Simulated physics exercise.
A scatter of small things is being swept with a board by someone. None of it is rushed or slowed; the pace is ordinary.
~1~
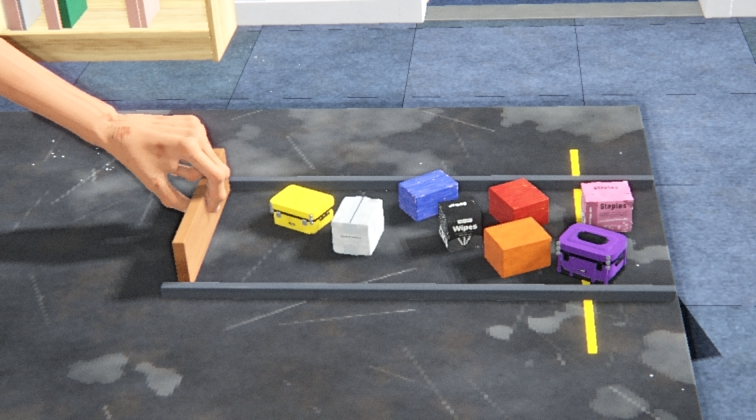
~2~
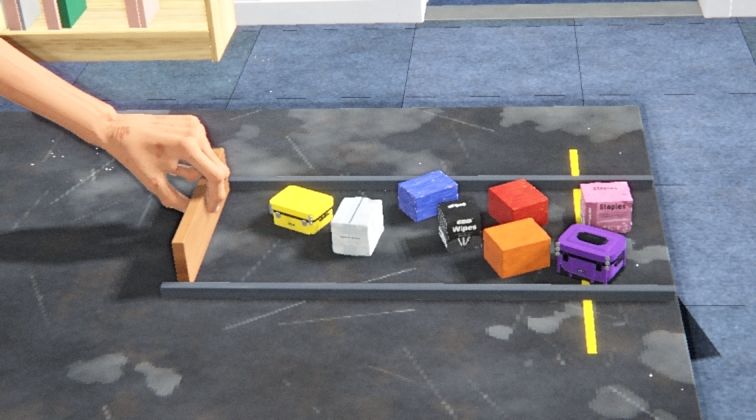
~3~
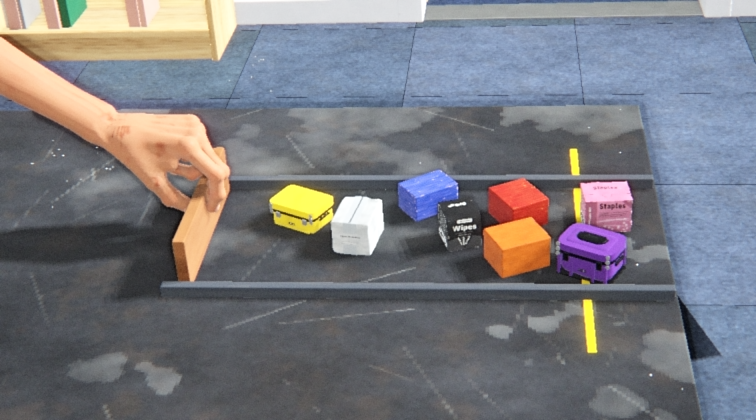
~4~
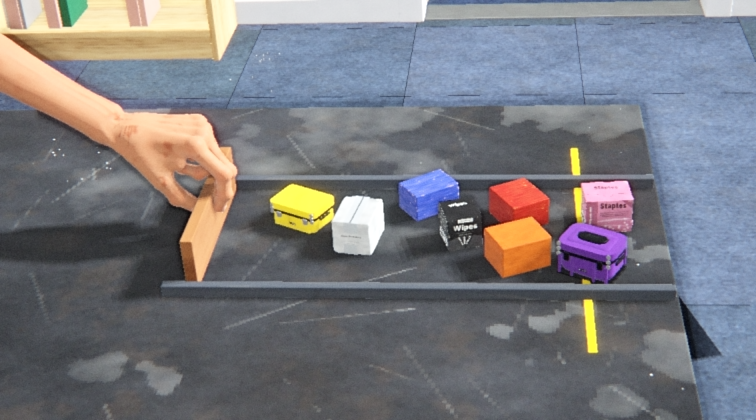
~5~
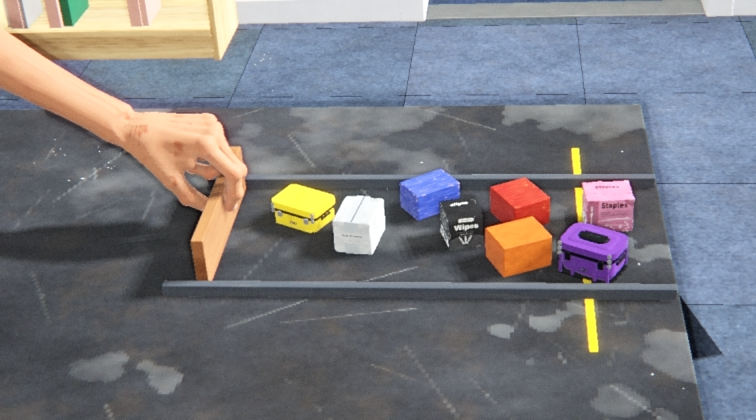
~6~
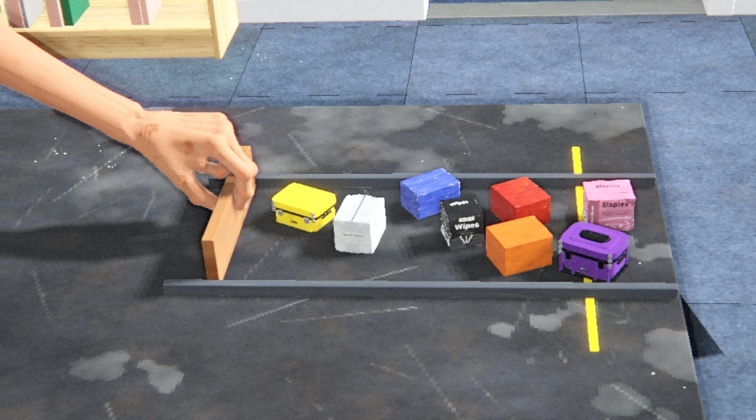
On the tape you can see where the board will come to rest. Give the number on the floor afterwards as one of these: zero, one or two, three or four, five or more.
On the floor afterwards: One or two.
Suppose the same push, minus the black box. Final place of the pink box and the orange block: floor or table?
The pink box ends up below while the orange block stays up top.
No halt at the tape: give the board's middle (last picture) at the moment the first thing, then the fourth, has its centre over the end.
In pixels, around (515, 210) followed by around (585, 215).
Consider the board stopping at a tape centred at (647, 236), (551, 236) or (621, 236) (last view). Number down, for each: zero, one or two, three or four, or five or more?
In turn: 5 or more, just one or two, five or more.
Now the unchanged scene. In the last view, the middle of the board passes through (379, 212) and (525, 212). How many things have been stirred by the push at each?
Answer - first 3, then 8.
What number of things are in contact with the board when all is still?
The figure is 3.
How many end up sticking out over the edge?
3 in all.
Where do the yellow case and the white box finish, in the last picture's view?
Positions - first (609, 204), then (617, 232).
Soon after, none off yet; pink box at rest near (608, 205); purple case at rest near (594, 252); red block at rest near (520, 204).
After that, none off yet; pink box displaced a little near (625, 203); purple case at rest near (598, 253); red block displaced about its own width near (573, 208).
In the end, the number that fall off is one or two; gone, red block and pink box.
